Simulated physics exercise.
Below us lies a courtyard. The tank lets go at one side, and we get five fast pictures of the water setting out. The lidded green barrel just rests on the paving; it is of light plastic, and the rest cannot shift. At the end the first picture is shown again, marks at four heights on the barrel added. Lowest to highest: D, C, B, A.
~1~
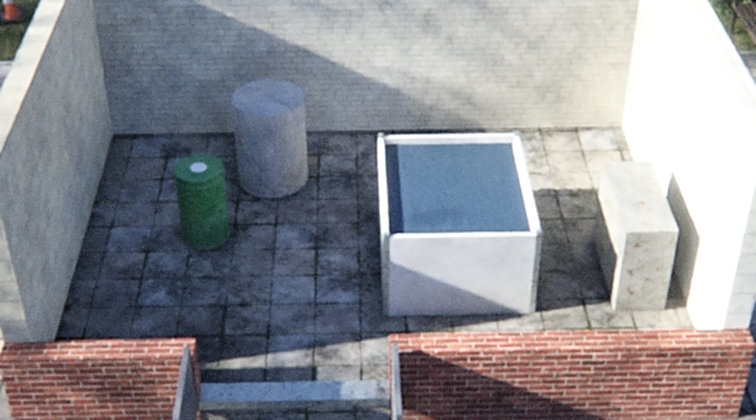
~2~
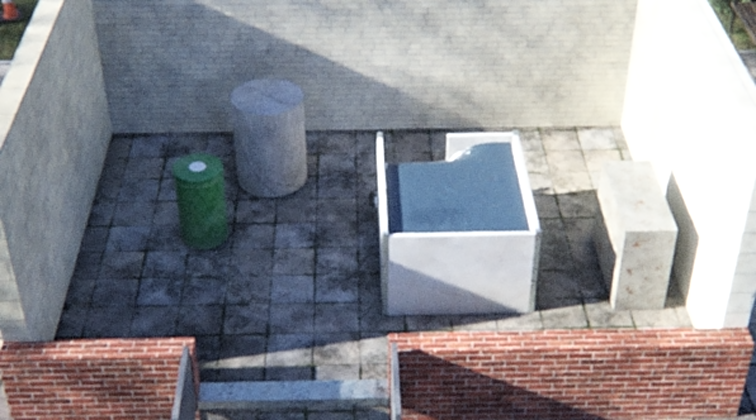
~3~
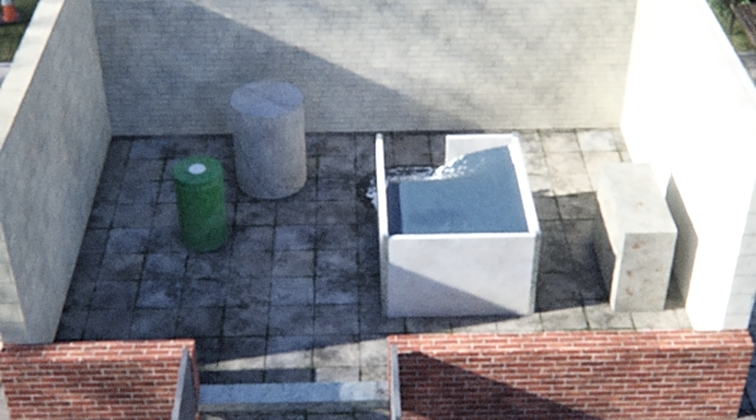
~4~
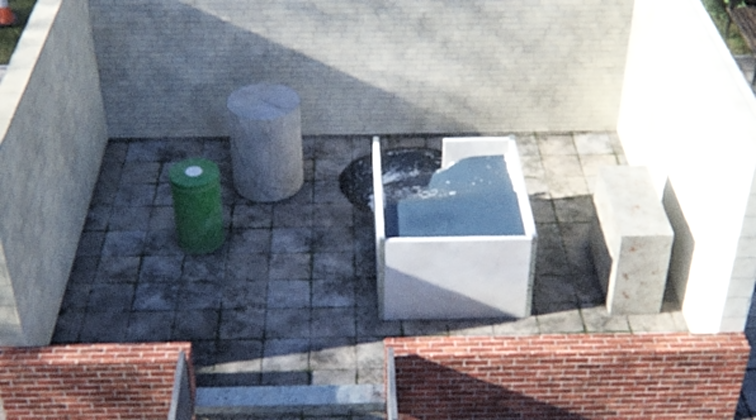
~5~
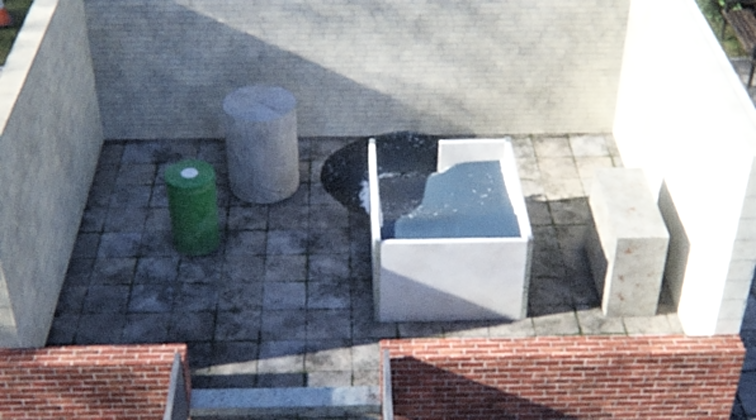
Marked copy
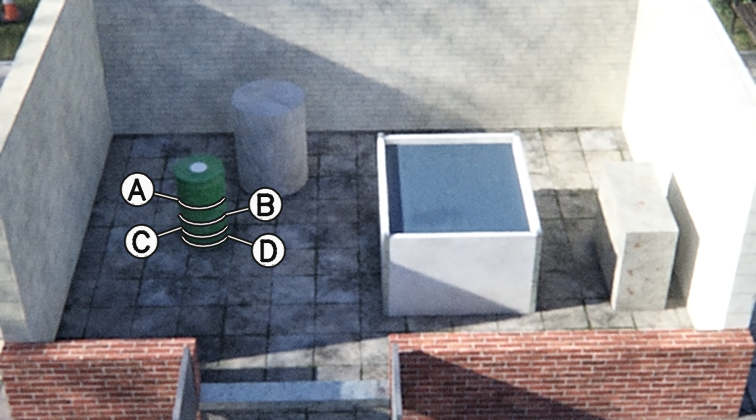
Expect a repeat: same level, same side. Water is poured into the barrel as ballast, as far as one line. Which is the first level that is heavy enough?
Line D.
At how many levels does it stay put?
All four.
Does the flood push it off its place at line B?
No, that is safe.
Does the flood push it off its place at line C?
No, that is safe.
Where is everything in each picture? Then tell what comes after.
Lid of the green barrel at (199, 168); tank full, its middle at (455, 189); open gate at (293, 341).
Water covers 2 % of the ground, mostly out of sight from here.
Water covers 4 % of the ground, mostly out of sight from here.
Water covers 6 % of the ground, mostly out of sight from here.
Lid of the green barrel at (190, 173); water covers 10 % of the ground and is seen nearest the barrel at (332, 184).
On the marked copy, A at (199, 208); B at (201, 224); C at (202, 237); D at (203, 246); from the bottom up D, C, B, A.
With A, it does not move.
With B, it does not move.
With C, it does not move.
With D, it does not move.
